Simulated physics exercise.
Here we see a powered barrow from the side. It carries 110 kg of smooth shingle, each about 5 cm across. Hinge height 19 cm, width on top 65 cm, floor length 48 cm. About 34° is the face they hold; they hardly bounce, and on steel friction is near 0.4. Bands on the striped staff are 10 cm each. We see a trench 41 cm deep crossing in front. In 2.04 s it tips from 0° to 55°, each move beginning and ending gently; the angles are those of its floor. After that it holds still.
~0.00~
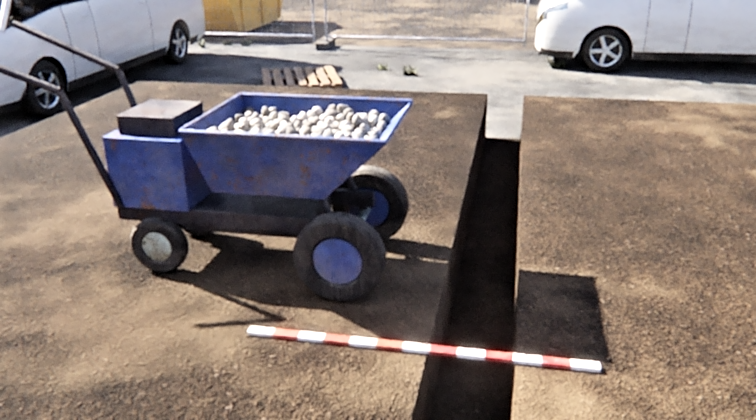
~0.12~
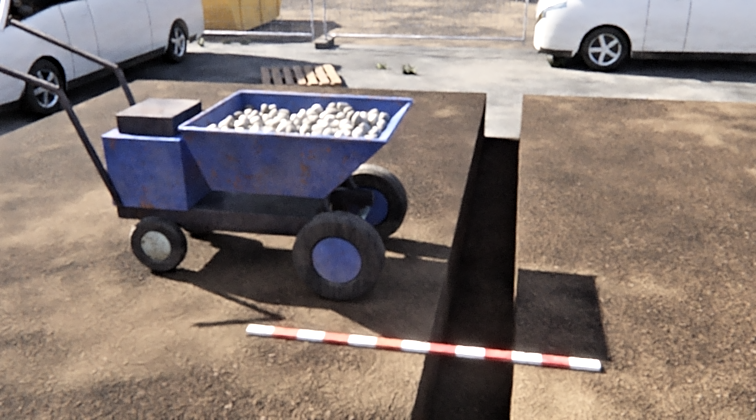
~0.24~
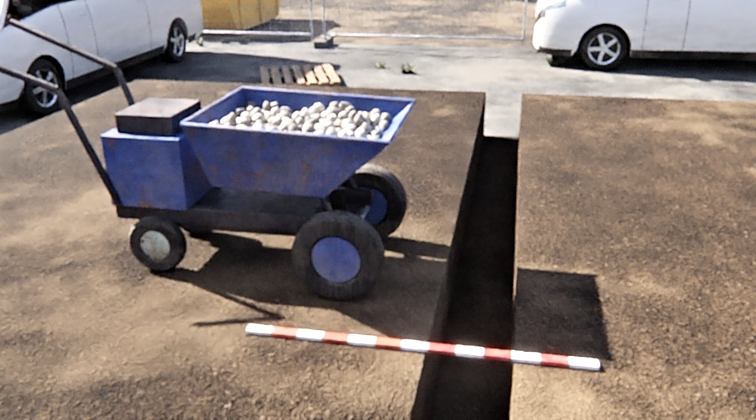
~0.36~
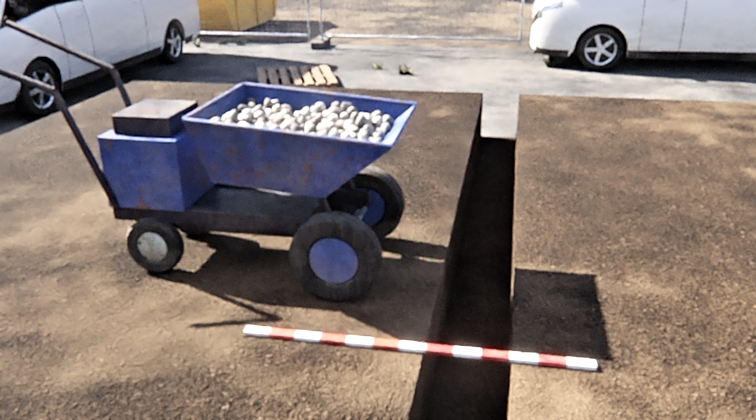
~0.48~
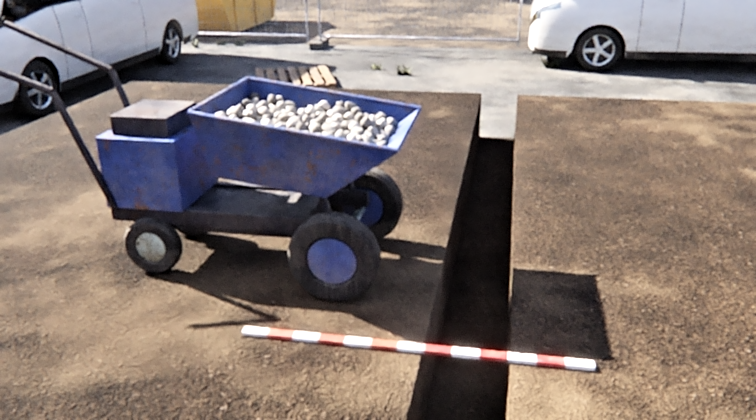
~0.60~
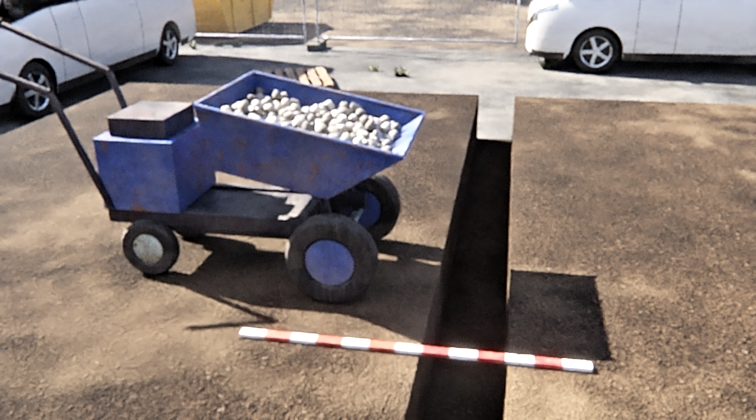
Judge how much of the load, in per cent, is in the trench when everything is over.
I judge it at about 69 per cent.
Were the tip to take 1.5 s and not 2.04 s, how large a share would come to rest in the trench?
I'd put it at some 65 in a hundred.
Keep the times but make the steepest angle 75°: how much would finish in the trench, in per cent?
Then close to 55 per cent.
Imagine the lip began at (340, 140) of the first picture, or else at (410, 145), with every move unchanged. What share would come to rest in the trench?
Near 100 and near 45 percent.
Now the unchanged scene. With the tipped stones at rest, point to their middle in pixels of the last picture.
The tipped stones centre close to (491, 336).
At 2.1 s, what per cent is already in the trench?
I'd say near 20 per cent at that time.
After 1.5 s the floor is at 46°; 100 % in the tray; the foremost stones are at (462, 195).
After 2.1 s the floor is at 55°; 62 % in the tray, 22 % in the trench, 16 % past the trench; the foremost stones are at (583, 282).
After 2.5 s the floor is at 55°; 38 % in the tray, 32 % in the trench, 30 % past the trench; the foremost stones are at (645, 278).
After 4.4 s the floor is at 55°; 0 % in the tray, 69 % in the trench, 31 % past the trench; the foremost stones are at (668, 269).
